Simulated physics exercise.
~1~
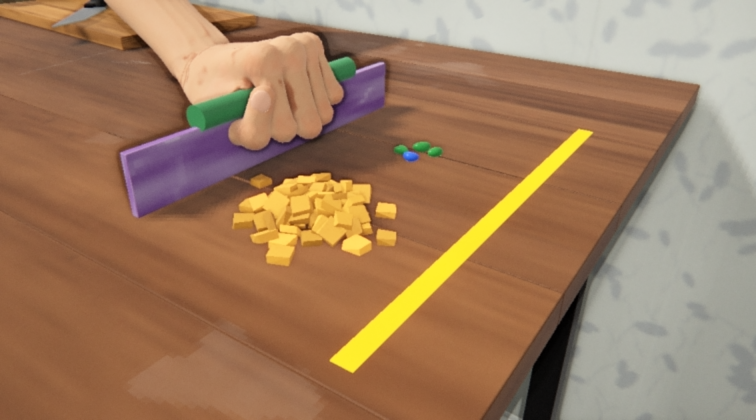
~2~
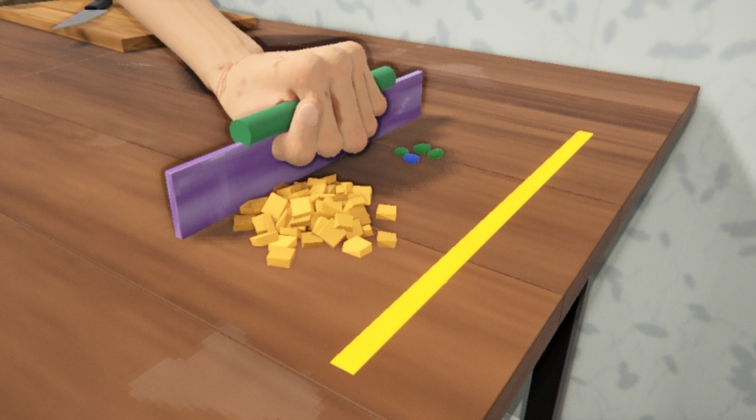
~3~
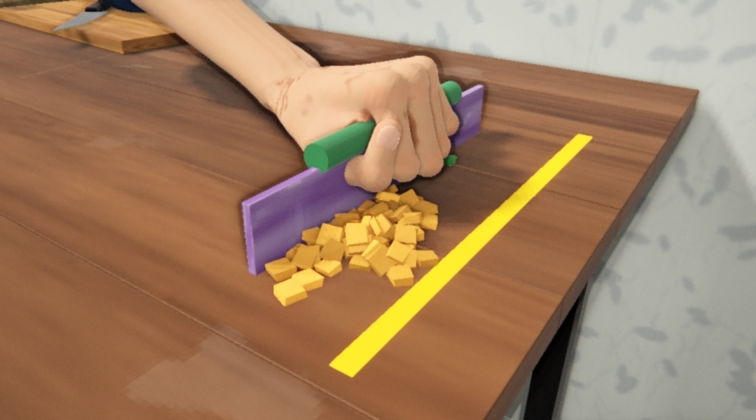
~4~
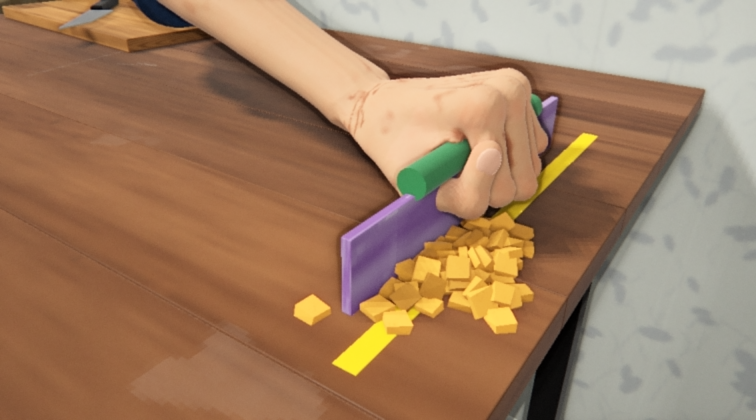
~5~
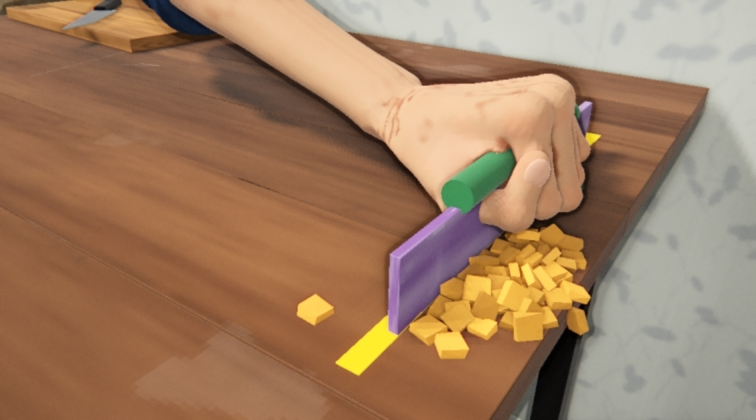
A hand gripping a green handle holds a purple scraper upright on a brown wooden table, seen from above at an angle, with a pale leaf-patterned wall behind. In front of the blade lies a loose heap of orange-yellow chips, with a few small green and blue pieces beyond it and a yellow tape strip near the right edge. The scraper slides right, reaches the heap and pushes it along, while the small pieces disappear behind the hand. One chip is left behind on the left. The blade stops at the tape, with the heap crowded against the table's edge and a few chips poking over.
